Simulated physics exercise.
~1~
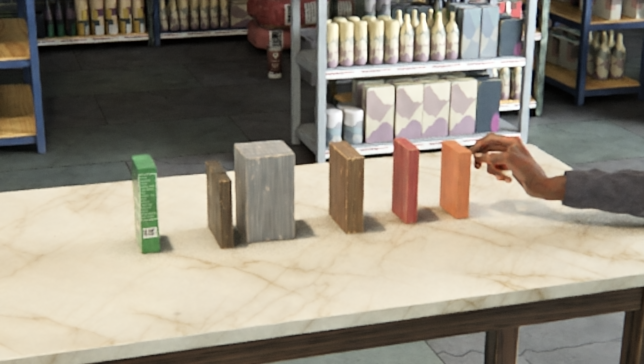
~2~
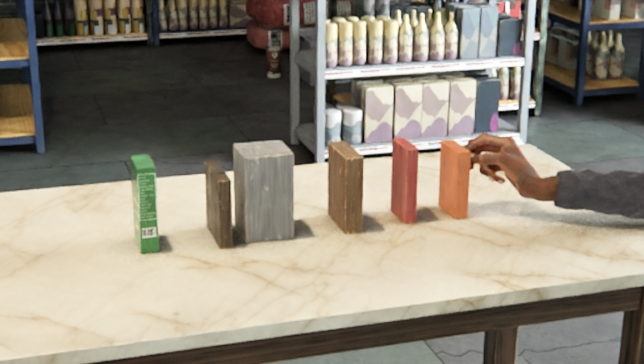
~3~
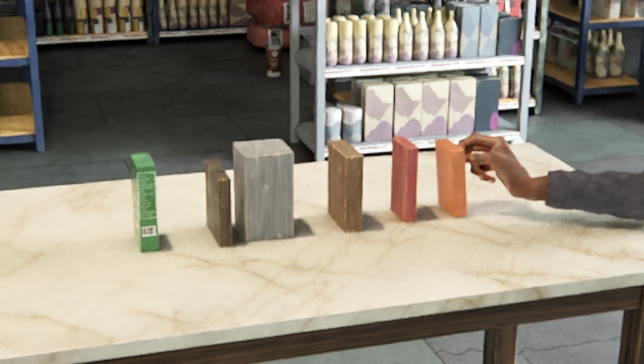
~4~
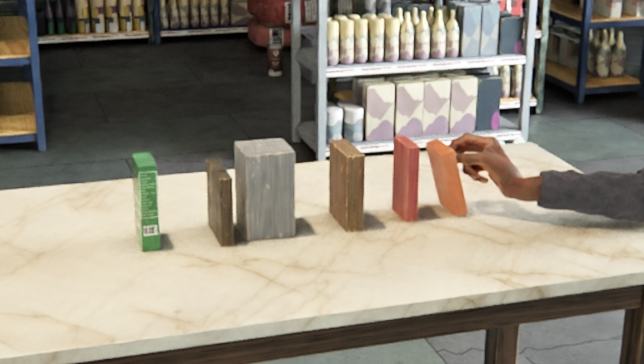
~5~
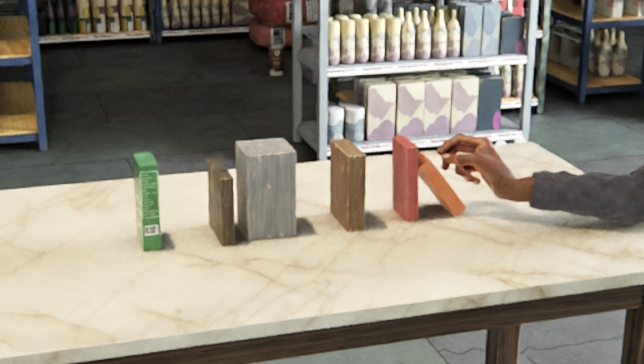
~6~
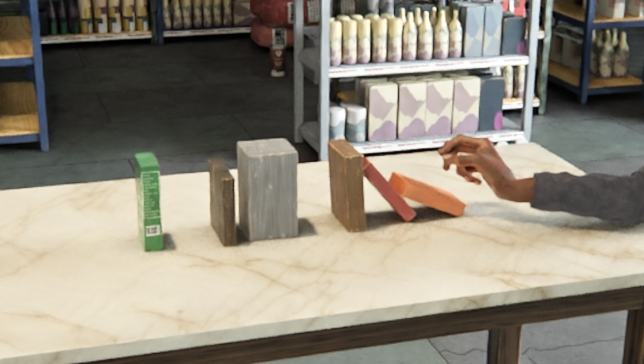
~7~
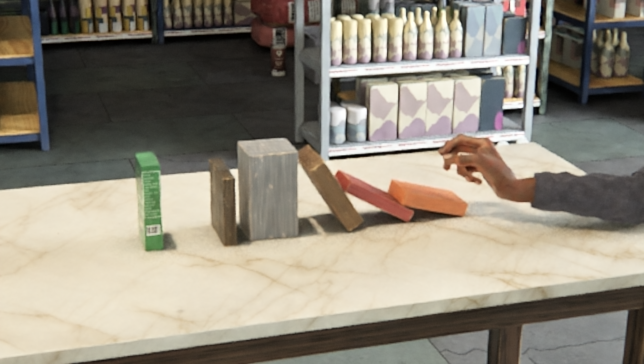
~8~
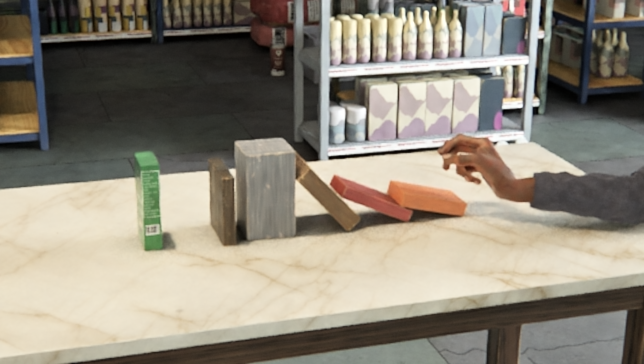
A hand tipped the orange block leftward on a marble-topped table, knocking over the red block and then the taller brown one, which ended up leaning against the big grey block while the grey, black and green pieces stayed standing.
